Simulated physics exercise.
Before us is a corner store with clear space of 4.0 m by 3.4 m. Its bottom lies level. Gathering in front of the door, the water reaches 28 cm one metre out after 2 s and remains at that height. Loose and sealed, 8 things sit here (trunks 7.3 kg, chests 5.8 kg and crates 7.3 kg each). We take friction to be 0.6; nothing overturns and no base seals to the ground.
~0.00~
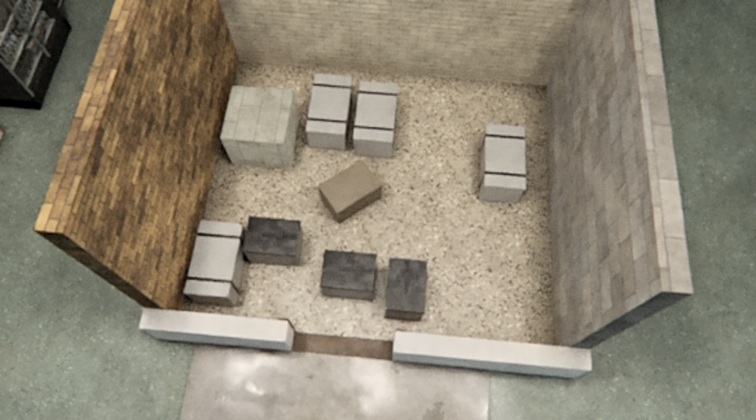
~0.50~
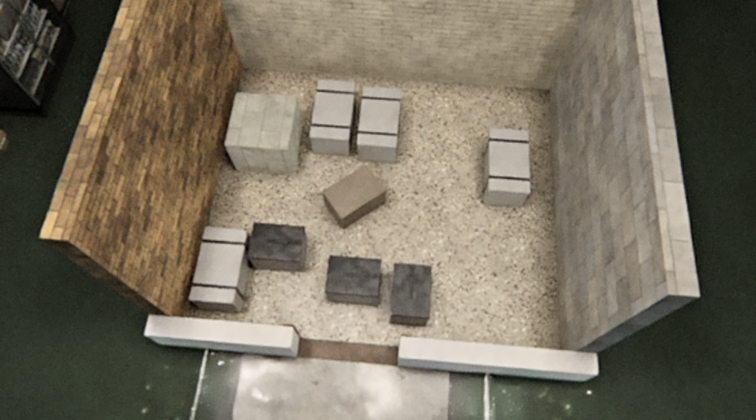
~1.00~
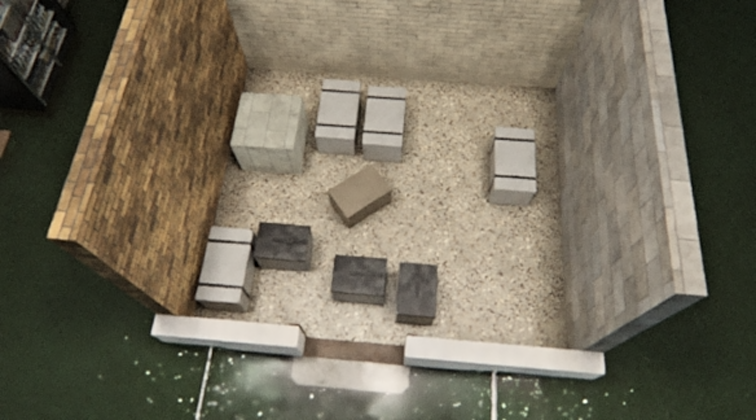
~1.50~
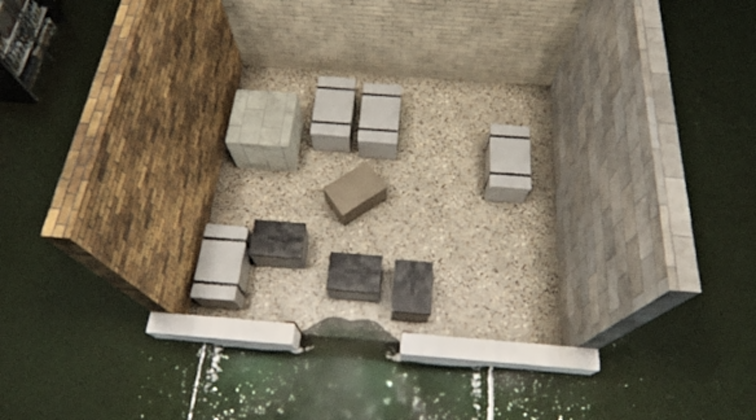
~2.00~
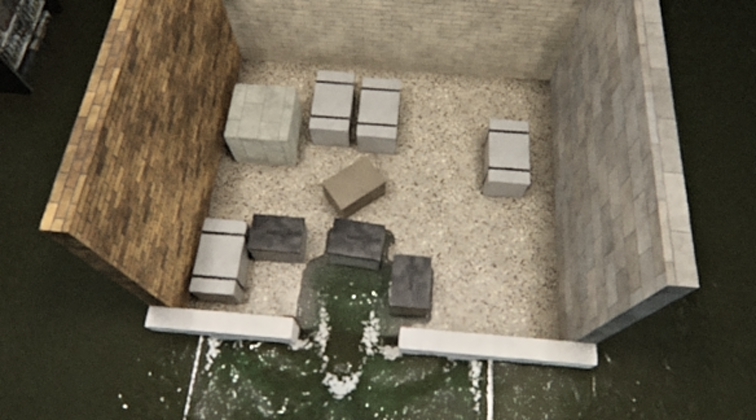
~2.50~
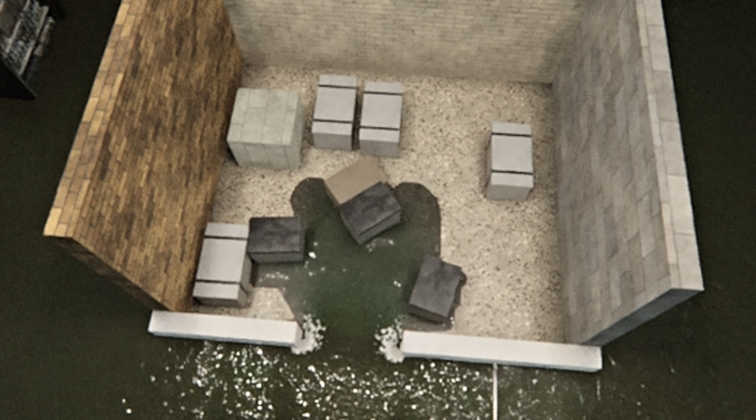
The clip shows a roofless walled room from above, holding pale, tan and dark boxes, as dark water gathers outside, enters through the front gap and spreads inward, pushing one dark box against the tan one and shifting another rightward.
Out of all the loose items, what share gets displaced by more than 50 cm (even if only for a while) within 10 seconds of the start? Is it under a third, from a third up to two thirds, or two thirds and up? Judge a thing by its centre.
Top band: Two thirds or more.
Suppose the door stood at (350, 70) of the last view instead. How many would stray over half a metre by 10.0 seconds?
Then the count would be 8.
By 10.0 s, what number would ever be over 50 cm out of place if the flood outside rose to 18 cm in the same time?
In that case the number is 7.
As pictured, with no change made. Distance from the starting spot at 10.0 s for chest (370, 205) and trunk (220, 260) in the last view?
The first is 140 cm from its start, the second 80 cm.
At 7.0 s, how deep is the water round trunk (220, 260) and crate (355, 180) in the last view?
Depths: Near 6 cm, then near 12 cm.
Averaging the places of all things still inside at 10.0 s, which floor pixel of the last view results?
Close to (401, 196).
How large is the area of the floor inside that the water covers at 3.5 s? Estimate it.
Roughly 9.5 m2 of it is wet.
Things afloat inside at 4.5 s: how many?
It comes to 6.
After 3.5 s 4 of 8 are over 50 cm from their spots; 3 afloat.
After 4.5 s 4 of 8 are over 50 cm from their spots; 6 afloat.
After 7.0 s 7 of 8 are over 50 cm from their spots; 7 afloat.
After 10.0 s 8 of 8 are over 50 cm from their spots, and 8 have been at some point; 8 afloat.
